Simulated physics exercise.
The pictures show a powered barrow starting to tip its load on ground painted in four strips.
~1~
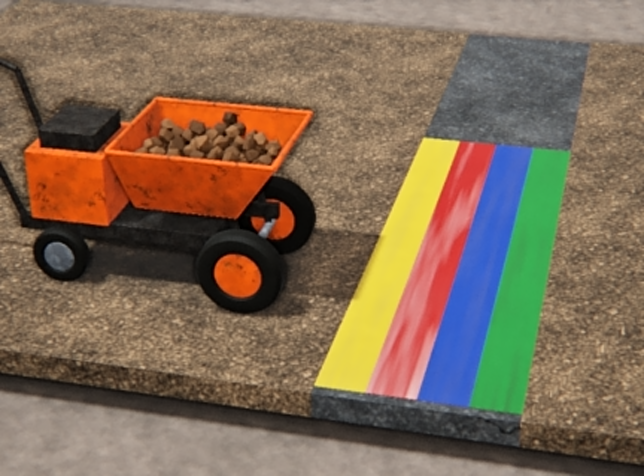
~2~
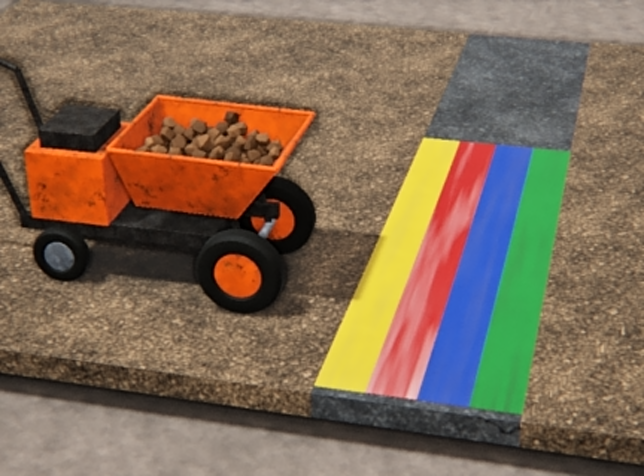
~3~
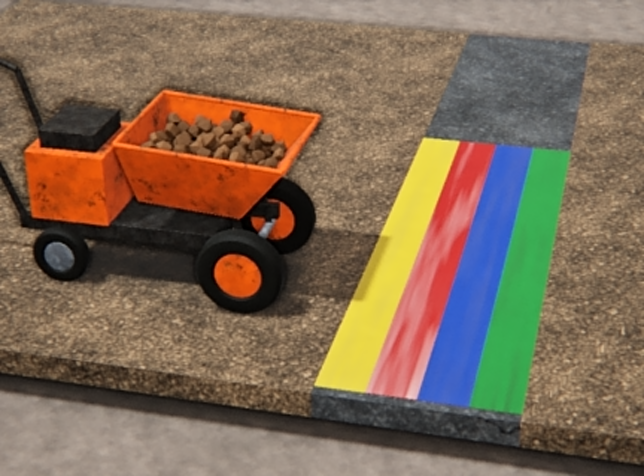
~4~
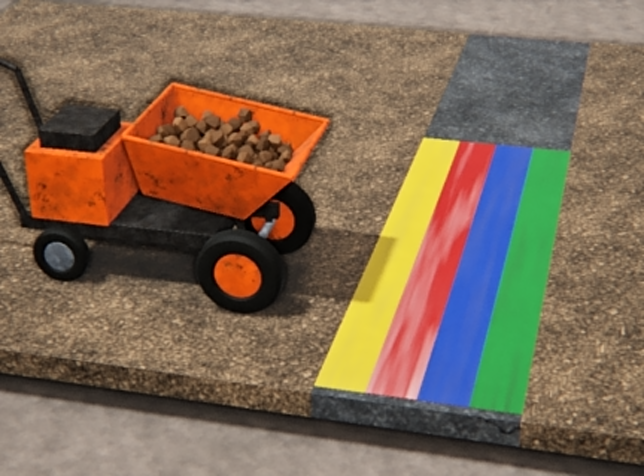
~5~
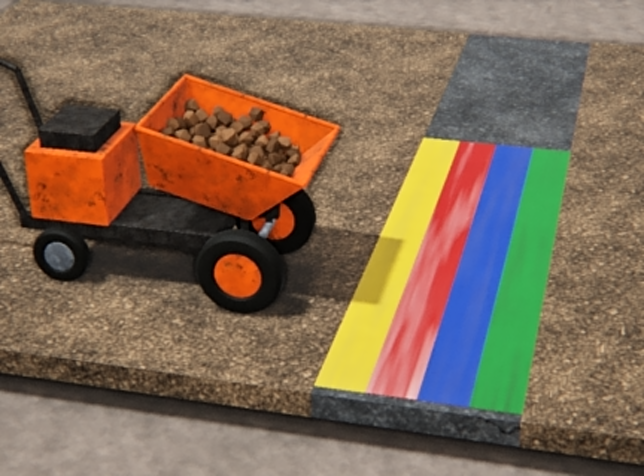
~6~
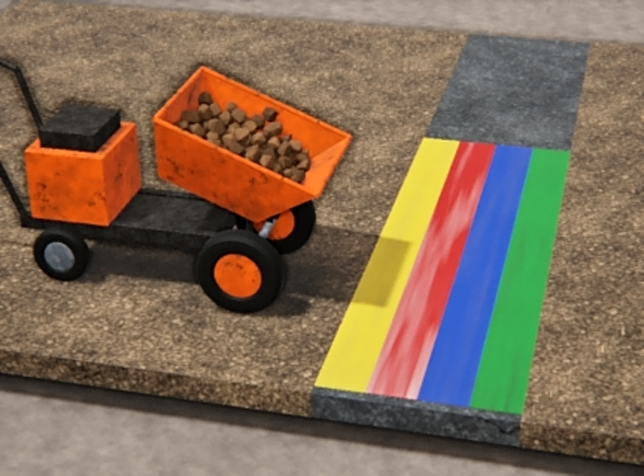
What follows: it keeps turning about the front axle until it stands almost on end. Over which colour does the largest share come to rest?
The red one gets the largest share.
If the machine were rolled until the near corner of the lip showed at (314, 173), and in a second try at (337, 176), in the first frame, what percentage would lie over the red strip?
The first gives 20 %, the second 10 %.
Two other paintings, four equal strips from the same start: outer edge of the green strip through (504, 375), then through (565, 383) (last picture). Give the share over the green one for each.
Near 10 % and 10 %.
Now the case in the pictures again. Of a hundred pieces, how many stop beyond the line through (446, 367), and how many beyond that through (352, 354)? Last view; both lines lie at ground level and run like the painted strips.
The first gives 30 %, the second 80 %.
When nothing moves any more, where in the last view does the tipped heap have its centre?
Close to (442, 293).
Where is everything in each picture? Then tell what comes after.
In the first picture, lip of the skip at (274, 169), level; top of the load at (203, 144), clay clods; yellow strip at (355, 351); red strip at (404, 357); blue strip at (454, 364); green strip at (504, 370).
In the second picture, lip of the skip at (276, 170), tipped barely; top of the load at (196, 145).
In the third picture, lip of the skip at (282, 173), tipped barely; top of the load at (201, 142).
In the fourth picture, lip of the skip at (292, 178), tipped a little; top of the load at (192, 135).
In the fifth picture, lip of the skip at (304, 185), tipped a little; top of the load at (203, 131).
In the sixth picture, lip of the skip at (316, 195), tipped clearly; top of the load at (207, 140); yellow strip at (355, 351); red strip at (404, 357); blue strip at (454, 364); green strip at (504, 370).
Soon after the last picture, skip tipped steeply; all in the skip.
A little later, skip tipped right over; about two thirds in the skip; a small part over the yellow strip; about a quarter over the red strip; a stray few over the blue strip.
Later still, skip tipped right over; about a quarter in the skip; a small part over the yellow strip; about a third over the red strip; about a quarter over the blue strip; a small part over the green strip; a stray few off the paint.
At rest, skip tipped right over; about a quarter in the skip; a small part over the yellow strip; about a third over the red strip; a small part over the blue strip; a small part over the green strip; a small part off the paint.
